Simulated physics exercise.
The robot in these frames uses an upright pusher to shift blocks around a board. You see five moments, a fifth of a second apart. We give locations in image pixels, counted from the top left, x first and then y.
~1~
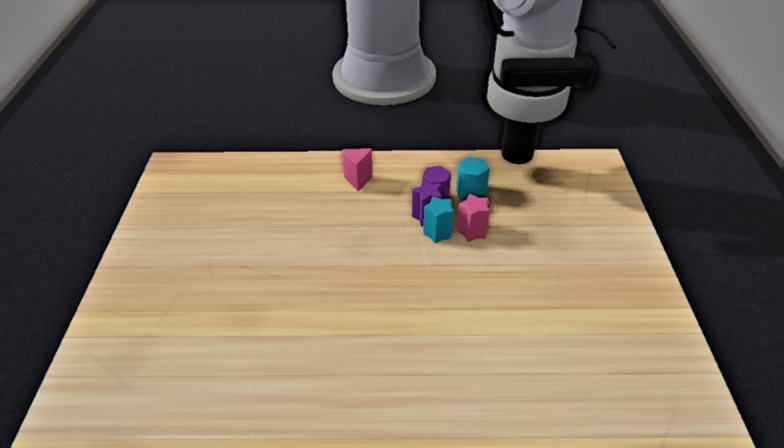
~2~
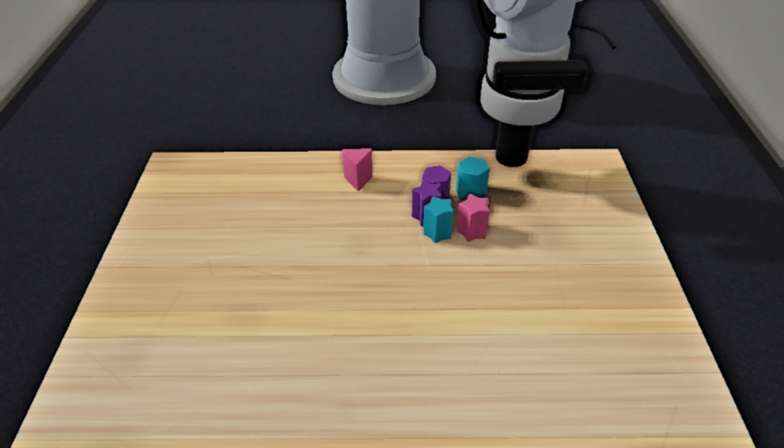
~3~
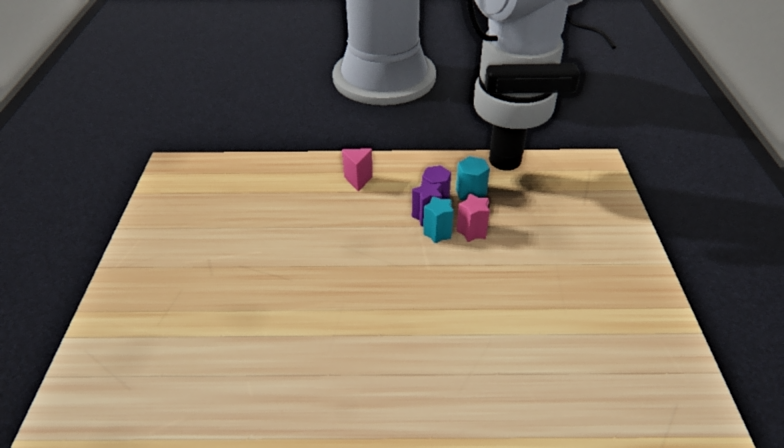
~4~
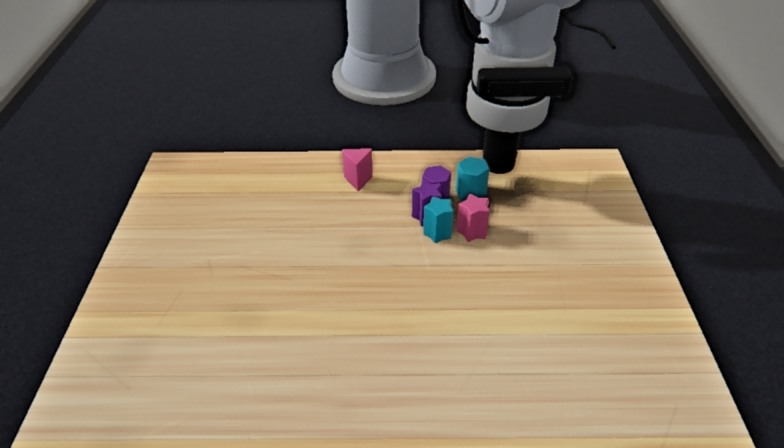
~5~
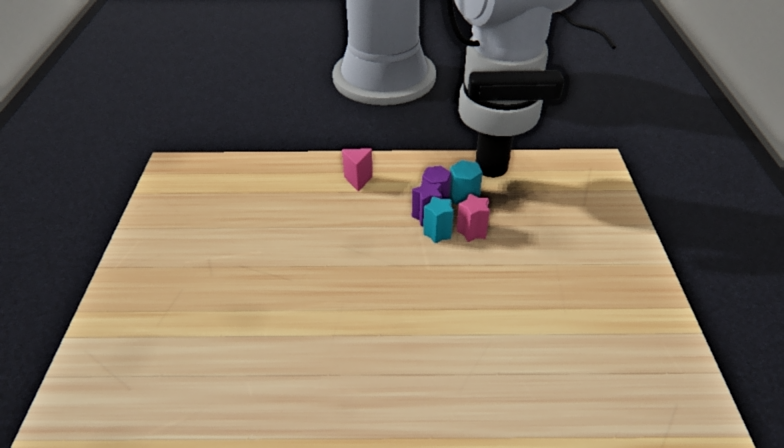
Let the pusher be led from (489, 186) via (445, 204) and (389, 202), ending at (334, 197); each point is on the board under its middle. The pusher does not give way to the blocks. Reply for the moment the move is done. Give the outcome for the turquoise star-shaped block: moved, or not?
It is still on its spot.
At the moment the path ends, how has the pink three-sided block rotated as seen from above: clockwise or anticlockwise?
The twist is clockwise.
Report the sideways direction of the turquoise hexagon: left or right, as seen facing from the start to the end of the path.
Its shift is leftward.
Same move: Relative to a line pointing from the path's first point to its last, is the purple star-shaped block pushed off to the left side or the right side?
Its sideways move is to the left.
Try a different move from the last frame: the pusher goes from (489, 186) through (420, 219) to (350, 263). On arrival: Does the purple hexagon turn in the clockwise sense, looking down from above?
Yes.
On the path given first. One third of the way, pusher (446, 187); purple star-shaped block (405, 201), turned 70° anticlockwise; purple hexagon (388, 175), turned 50° clockwise; turquoise hexagon (415, 184), turned 25° clockwise.
Two thirds of the way, pusher (387, 185); purple star-shaped block (396, 208), turned 110° anticlockwise; purple hexagon (357, 171), turned 105° clockwise; turquoise hexagon (371, 193), turned 60° anticlockwise.
At the end, pusher (332, 180); pink three-sided block (352, 152), turned 45° clockwise; purple star-shaped block (396, 208), turned 110° anticlockwise; purple hexagon (303, 165), turned 120° clockwise; turquoise star-shaped block not moved; turquoise hexagon (368, 194), turned 70° anticlockwise.
